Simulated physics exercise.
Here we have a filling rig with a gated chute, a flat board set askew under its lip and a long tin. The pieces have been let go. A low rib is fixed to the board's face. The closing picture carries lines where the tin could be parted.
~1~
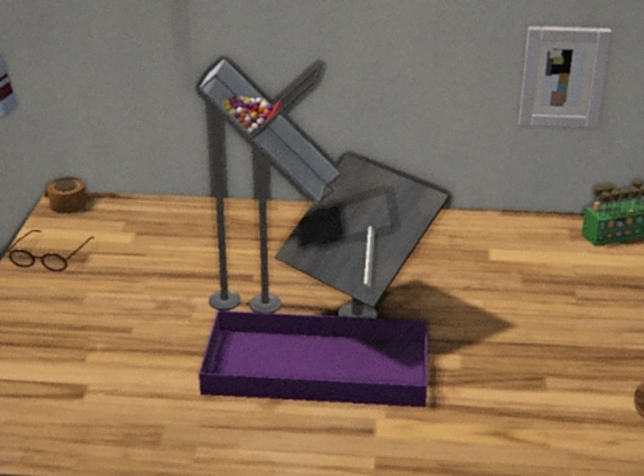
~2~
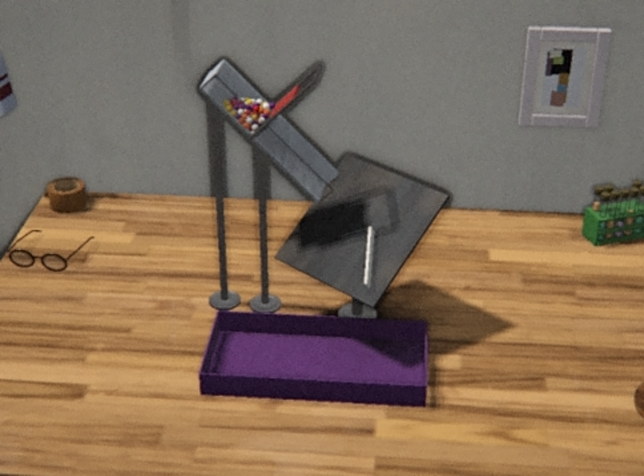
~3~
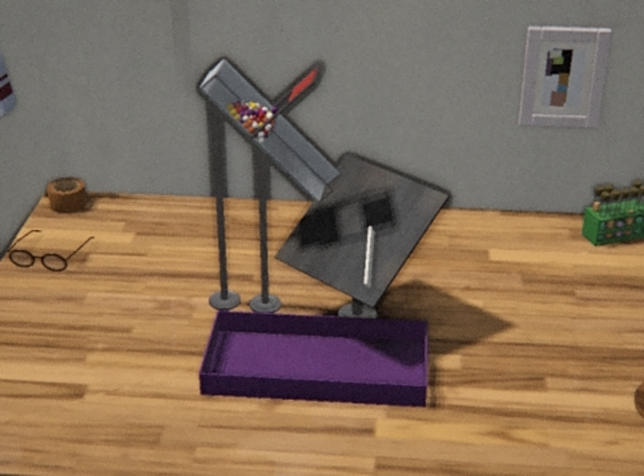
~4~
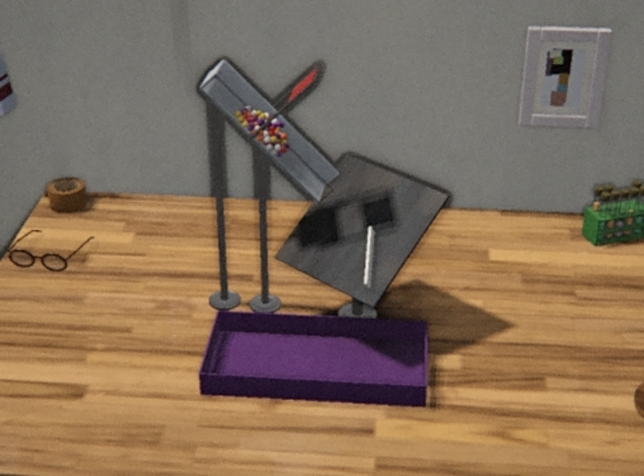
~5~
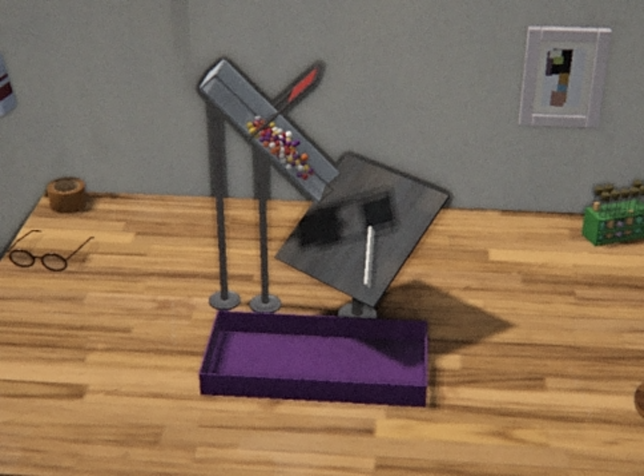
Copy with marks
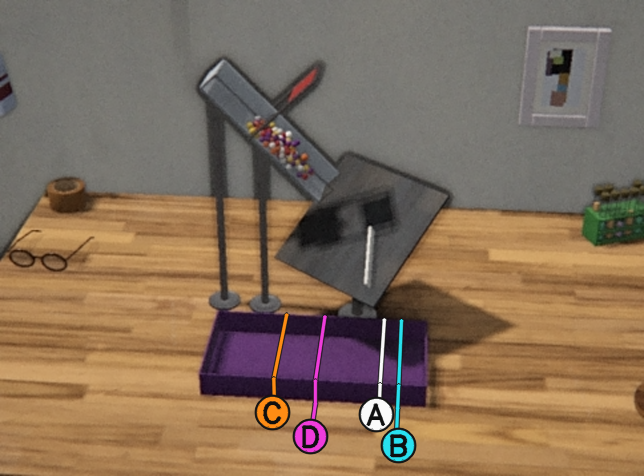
Small colourful beads slide down a sloping grey chute toward a tilted board above a purple tray.
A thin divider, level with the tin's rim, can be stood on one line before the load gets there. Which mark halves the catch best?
Line D does it best.
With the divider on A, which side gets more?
The left side.
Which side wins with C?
Right.
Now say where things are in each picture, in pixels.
Load behind the gate near (249, 109), round plastic beads; lip of the chute near (321, 194), sloping fairly steeply, in the first picture.
Middle of the board near (359, 227), tilted fairly steeply; middle of its low edge near (322, 281); of its high edge near (396, 174), in the second picture.
Front corners of the tin near (199, 373) and (426, 386), empty; front of the load near (267, 132), in the third picture.
Middle of the load near (266, 129); its front near (286, 149), close to a third of the way to the lip; rib from (370, 227) to (366, 284), in the fourth picture.
Middle of the load near (282, 147); its front near (311, 172), the bulk of the way to the lip, in the fifth picture.
On the marked copy, line A crosses the front rim at (380, 383); line B crosses the front rim at (398, 384); line C crosses the front rim at (273, 377); line D crosses the front rim at (315, 380).
With A, of what is caught, all but a few on the left of the divider, a small share on the right.
With B, of what is caught, all but a few on the left of the divider, only a few on the right.
With C, of what is caught, only a few on the left of the divider, all but a few on the right.
With D, of what is caught, close to a quarter on the left of the divider, close to two thirds on the right.
